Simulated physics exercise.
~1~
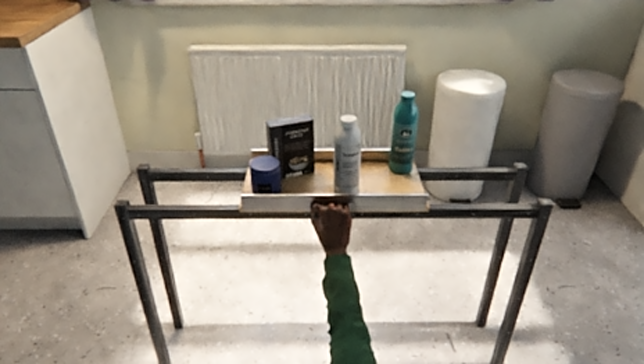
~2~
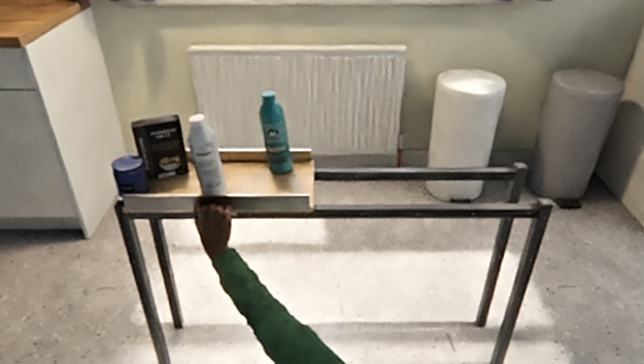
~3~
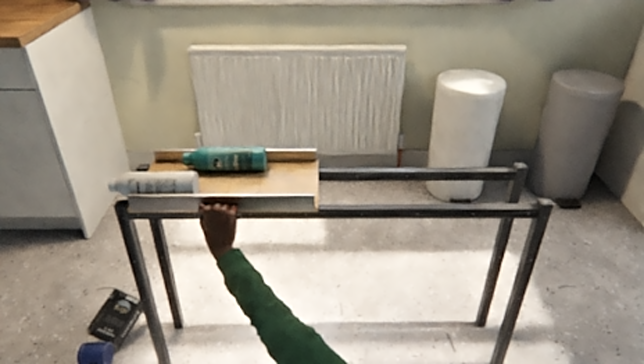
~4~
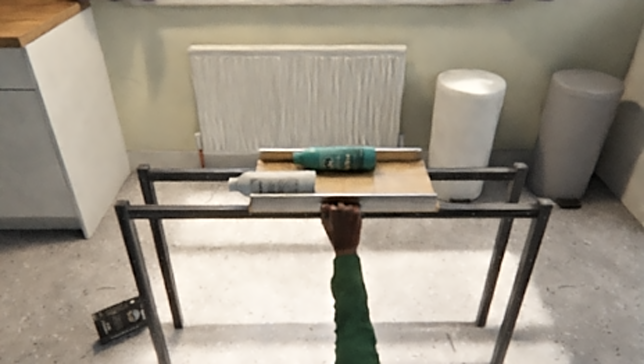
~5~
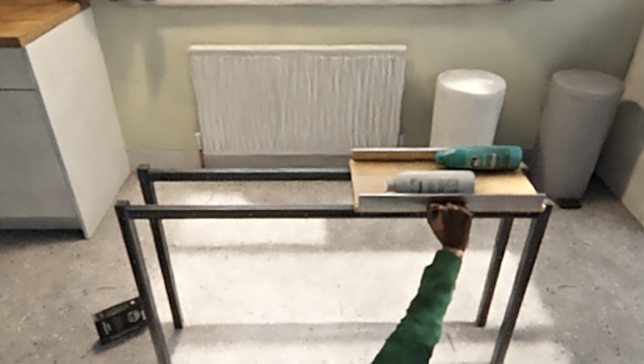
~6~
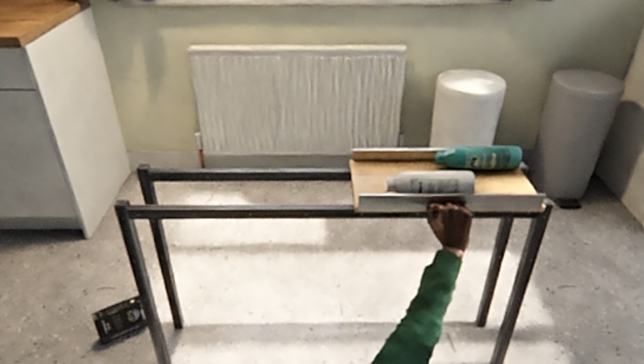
An arm in a green sleeve grips the front edge of a shallow wooden tray with low rails, set midway along a dark metal frame in a kitchen, seen from slightly above with a radiator and two bins behind. On the tray stand a blue jar, a black packet, a white bottle and a turquoise bottle. The hand slides the tray to the left end, where both bottles topple and the jar and packet fall to the floor. It then moves the tray back right to the far end. There it rests, both bottles lying on it and the packet on the floor.
